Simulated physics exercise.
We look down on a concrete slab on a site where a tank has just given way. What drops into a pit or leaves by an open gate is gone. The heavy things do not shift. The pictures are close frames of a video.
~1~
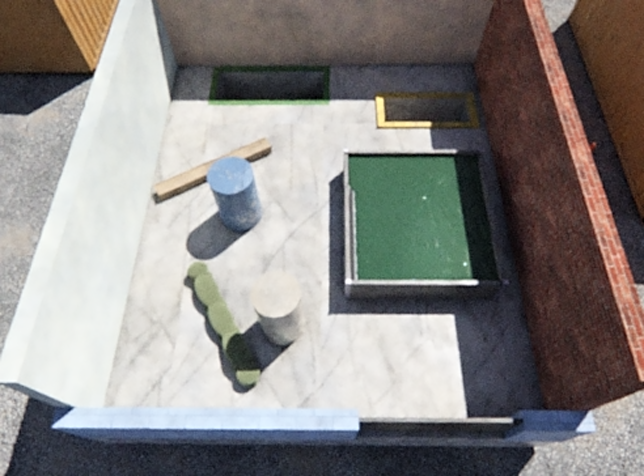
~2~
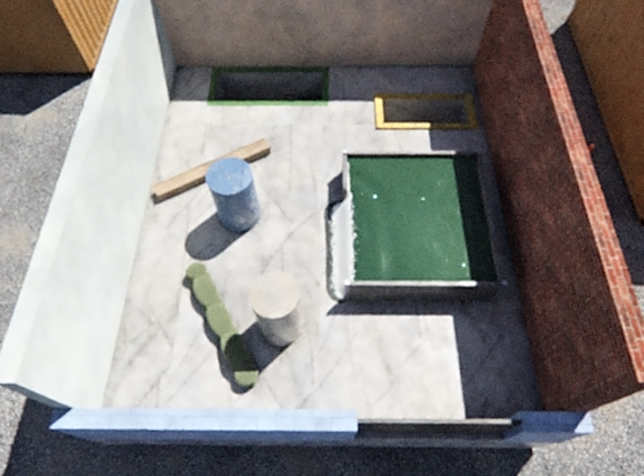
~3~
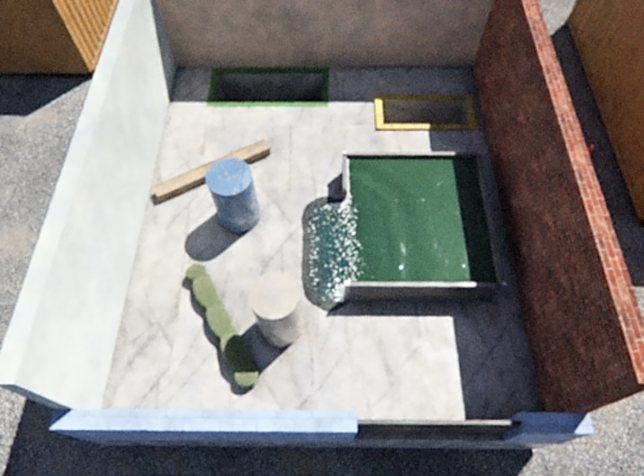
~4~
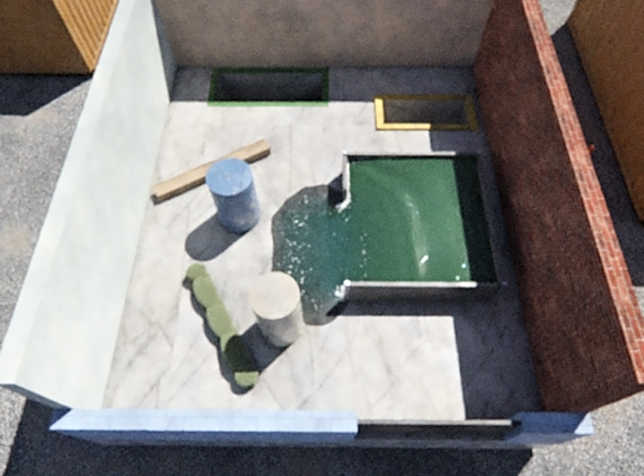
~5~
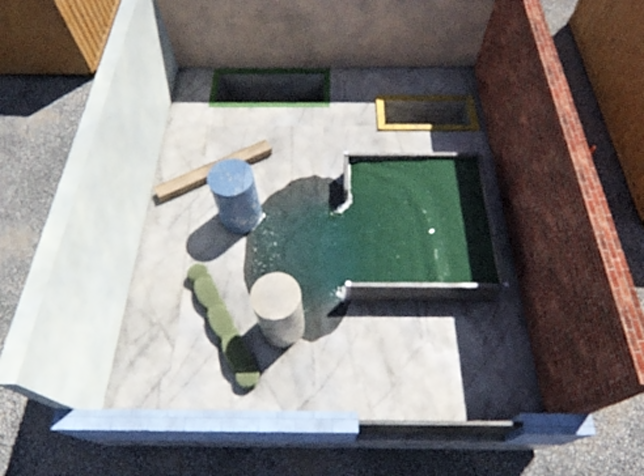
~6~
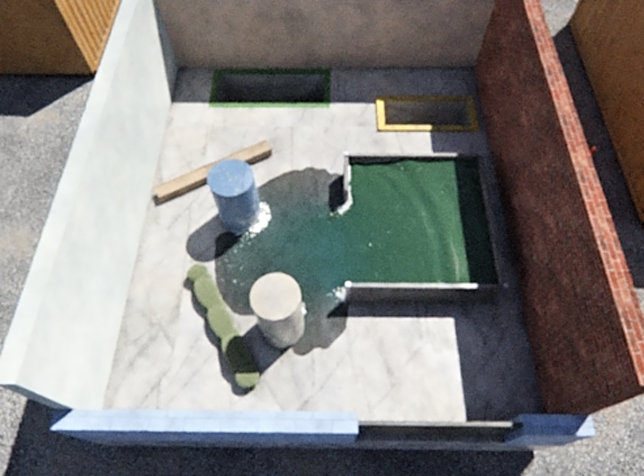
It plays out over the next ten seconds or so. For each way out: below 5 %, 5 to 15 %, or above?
One by one: The gate takes less than 5 %; the yellow pit takes less than 5 %; the green pit takes from 5 to 15 %.
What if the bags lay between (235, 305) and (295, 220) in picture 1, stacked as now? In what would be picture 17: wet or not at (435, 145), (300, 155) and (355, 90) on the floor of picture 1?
One after the other: Dry, wet, no water.
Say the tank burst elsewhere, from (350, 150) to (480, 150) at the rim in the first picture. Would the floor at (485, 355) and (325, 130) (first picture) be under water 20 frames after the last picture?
In turn: Clear, wet.
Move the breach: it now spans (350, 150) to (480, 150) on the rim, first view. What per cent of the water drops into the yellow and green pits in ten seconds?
Roughly, in per cent: Yellow 45, green 25.
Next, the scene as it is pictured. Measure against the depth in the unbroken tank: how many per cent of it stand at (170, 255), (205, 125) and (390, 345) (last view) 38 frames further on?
About 20, 2 and 4 per cent.
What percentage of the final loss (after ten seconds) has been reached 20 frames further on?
I make it 5 per cent.
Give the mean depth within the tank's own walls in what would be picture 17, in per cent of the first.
Close to 54 %.
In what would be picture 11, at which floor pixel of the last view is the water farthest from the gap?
Around (133, 276).
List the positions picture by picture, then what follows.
In the first picture, still water in the tank at (419, 214).
In the second picture, water pours out at (347, 245) and has run to (335, 205).
In the third picture, water pours out at (347, 246) and has run to (314, 206).
In the fourth picture, water pours out at (347, 246) and has run to (290, 203).
In the fifth picture, the front is at (263, 209), out from the gap at (348, 247).
In the sixth picture, the front is at (221, 263), out from the gap at (348, 248).
A moment on, water covers 20 % of the floor; the gate 0 %, the yellow pit 0 %, the green pit 0 %.
Next, water covers 35 % of the floor; the gate 0 %, the yellow pit 0 %, the green pit 0 %.
Then, water covers 55 % of the floor; the gate 0 %, the yellow pit 0 %, the green pit 0 %.
Later, water covers 75 % of the floor; the gate 0 %, the yellow pit 0 %, the green pit 4 %.
In the end, water covers 85 % of the floor; the gate 0 %, the yellow pit 1 %, the green pit 10 %.
